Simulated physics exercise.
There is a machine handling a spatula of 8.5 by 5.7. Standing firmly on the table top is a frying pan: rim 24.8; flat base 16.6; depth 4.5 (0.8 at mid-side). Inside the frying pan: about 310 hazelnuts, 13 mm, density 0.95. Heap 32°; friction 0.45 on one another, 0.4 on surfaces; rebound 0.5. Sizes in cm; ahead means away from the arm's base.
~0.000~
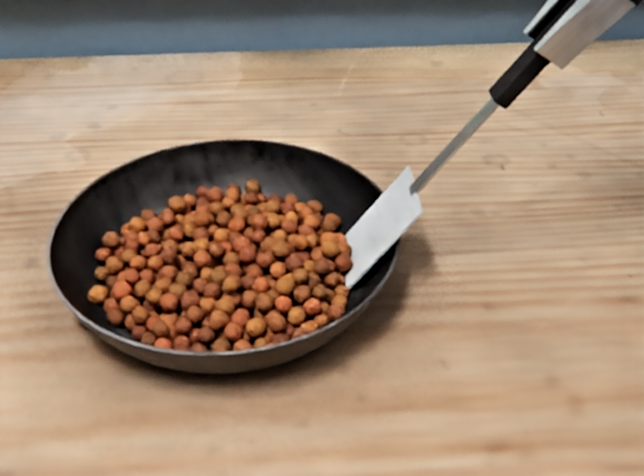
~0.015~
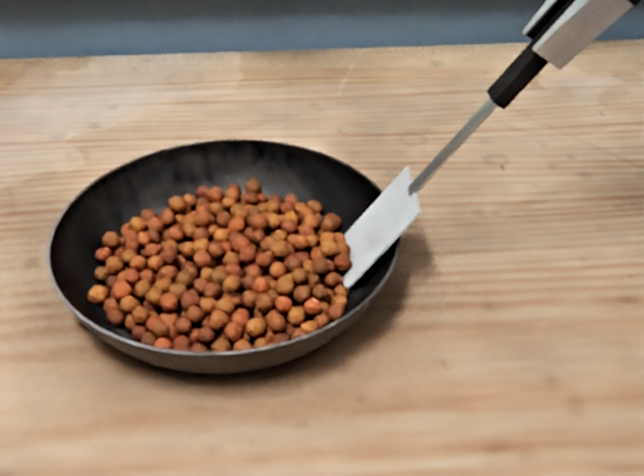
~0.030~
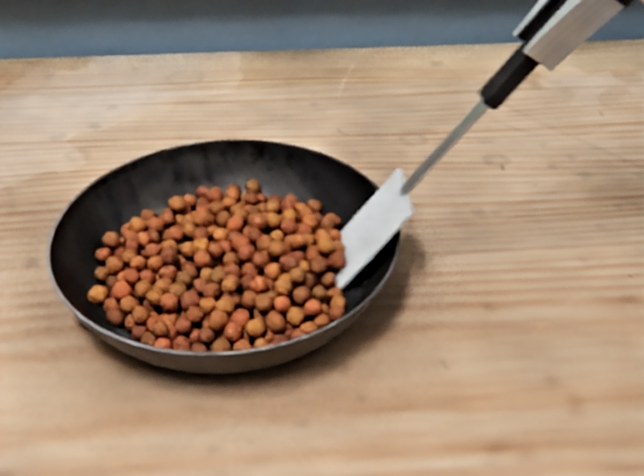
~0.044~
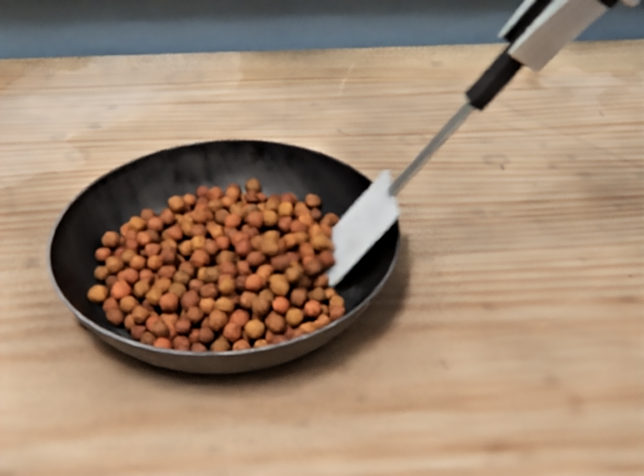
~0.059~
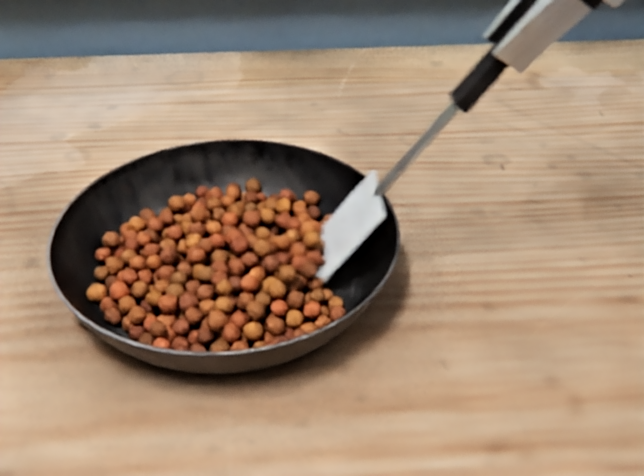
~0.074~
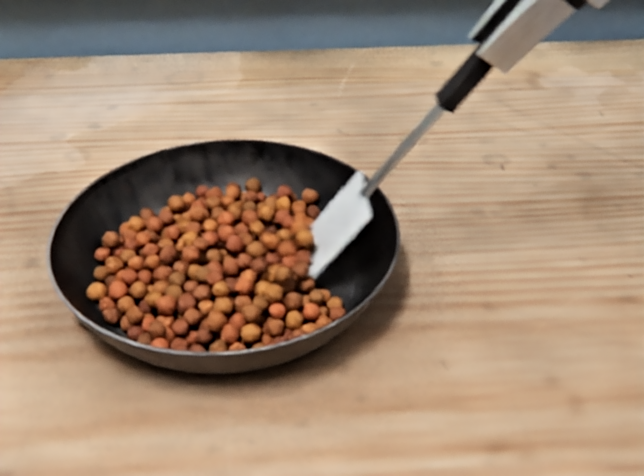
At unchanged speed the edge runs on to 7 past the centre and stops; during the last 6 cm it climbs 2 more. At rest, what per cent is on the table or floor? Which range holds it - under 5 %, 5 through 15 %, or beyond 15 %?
The range under 5 % holds it.
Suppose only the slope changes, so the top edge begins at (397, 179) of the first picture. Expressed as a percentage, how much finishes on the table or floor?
5 percent or so.
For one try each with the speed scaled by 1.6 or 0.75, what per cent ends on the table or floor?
Close to 10 and 0 percent respectively.
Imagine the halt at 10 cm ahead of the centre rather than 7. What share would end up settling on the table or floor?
In that case around 20 per cent.
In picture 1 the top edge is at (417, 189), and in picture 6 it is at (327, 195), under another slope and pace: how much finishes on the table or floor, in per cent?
Some 10 per cent.
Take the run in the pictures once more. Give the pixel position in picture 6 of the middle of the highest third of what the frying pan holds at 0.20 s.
Centre: Approx. (160, 256) in the last view.
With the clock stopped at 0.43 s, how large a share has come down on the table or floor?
Estimate: About 0 percent.
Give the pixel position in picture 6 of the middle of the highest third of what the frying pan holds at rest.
I'd say around pixel (113, 252).
After 0.14 s, sloping 54°, highest piece 5 above the table; 306 in the frying pan.
After 0.20 s, sloping 54°, highest piece 6 above the table; 306 in the frying pan.
After 0.43 s, sloping 54°, highest piece 6 above the table; 304 in the frying pan, 2 on the table or floor.
After 1.48 s, sloping 54°, highest piece 5 above the table; 304 in the frying pan, 2 on the table or floor.
In the end, 304 in the frying pan, 2 on the table or floor. That is 1 % on the table or floor.
